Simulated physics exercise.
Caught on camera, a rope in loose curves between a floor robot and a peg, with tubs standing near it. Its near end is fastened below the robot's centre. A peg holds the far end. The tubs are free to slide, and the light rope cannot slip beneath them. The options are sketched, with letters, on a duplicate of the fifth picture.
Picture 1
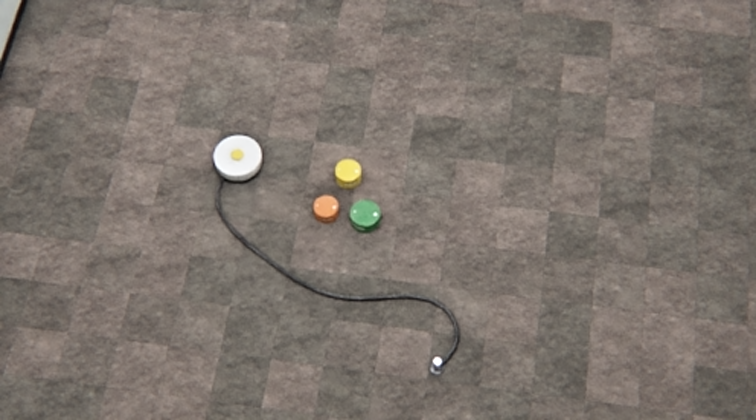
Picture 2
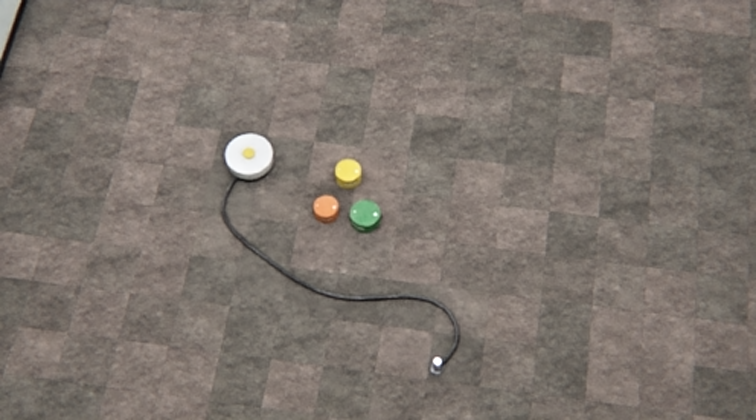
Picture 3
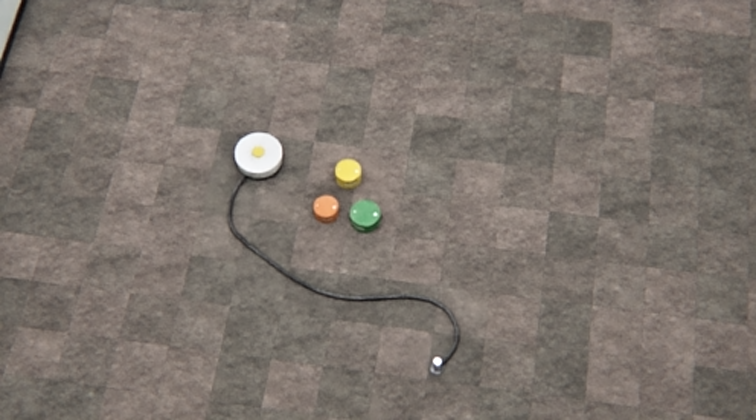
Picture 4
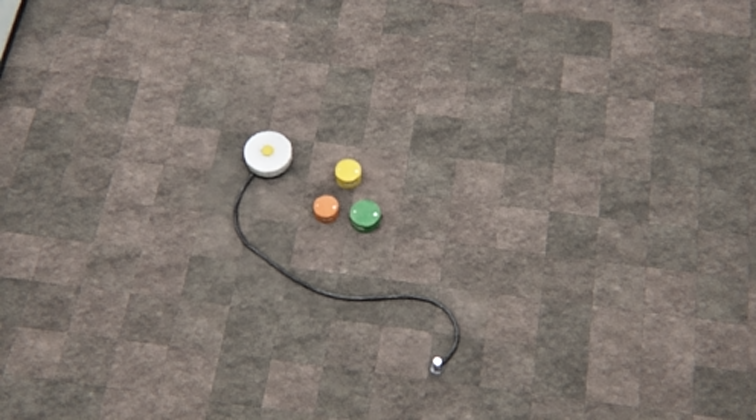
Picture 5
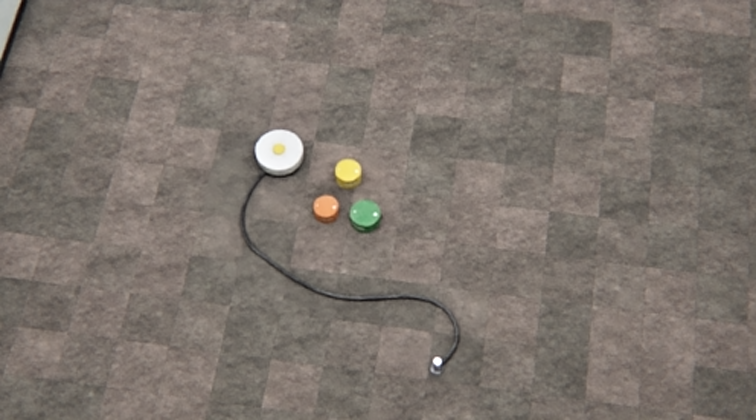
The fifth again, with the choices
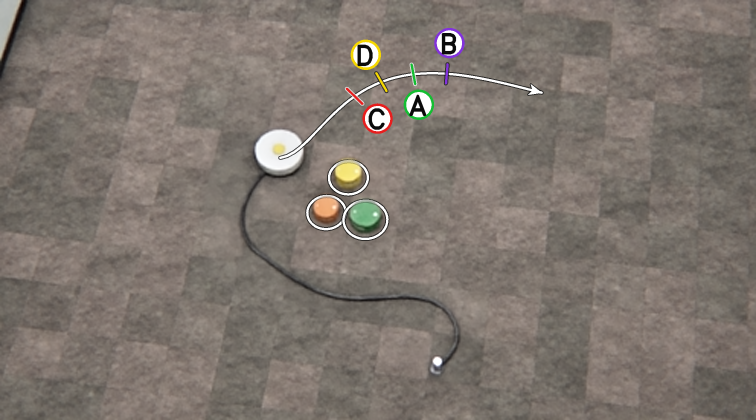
At first, a round white robot with a yellow centre sits left of three small tubs, yellow, orange and green, with a dark rope curving from it to a peg at lower right. The robot then slides slowly a short way right and very slightly up, and the rope's near end shifts along with it while the tubs and peg stay still.
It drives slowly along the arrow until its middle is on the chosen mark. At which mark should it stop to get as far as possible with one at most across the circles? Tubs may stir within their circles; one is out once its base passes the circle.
The farthest stop within the limit is A.
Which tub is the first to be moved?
The orange one.
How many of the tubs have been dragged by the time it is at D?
The count is none.
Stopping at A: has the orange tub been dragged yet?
By then, yes.
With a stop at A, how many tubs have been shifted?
One.
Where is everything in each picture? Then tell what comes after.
Peg (437, 364); orange tub (326, 210); green tub (365, 217), in the first frame.
Robot (250, 158); yellow tub (348, 174), in the second frame.
Robot (259, 156); orange tub (326, 210), in the third frame.
Robot (268, 155); yellow tub (348, 174), in the fourth frame.
Robot (280, 154); orange tub (326, 210); green tub (365, 217); yellow tub (348, 174), in the fifth frame.
On the marked copy, A at (413, 74); B at (447, 74); C at (355, 96); D at (381, 82); the route from (280, 158) via (395, 78) to (542, 93).
With A. Early on, robot (323, 120).
Further on, robot (367, 84).
At the end, robot (414, 70); orange tub (337, 208); one over the rings.
As for the rest, B has two over the rings; C is within the limit but short; D is within the limit but short.
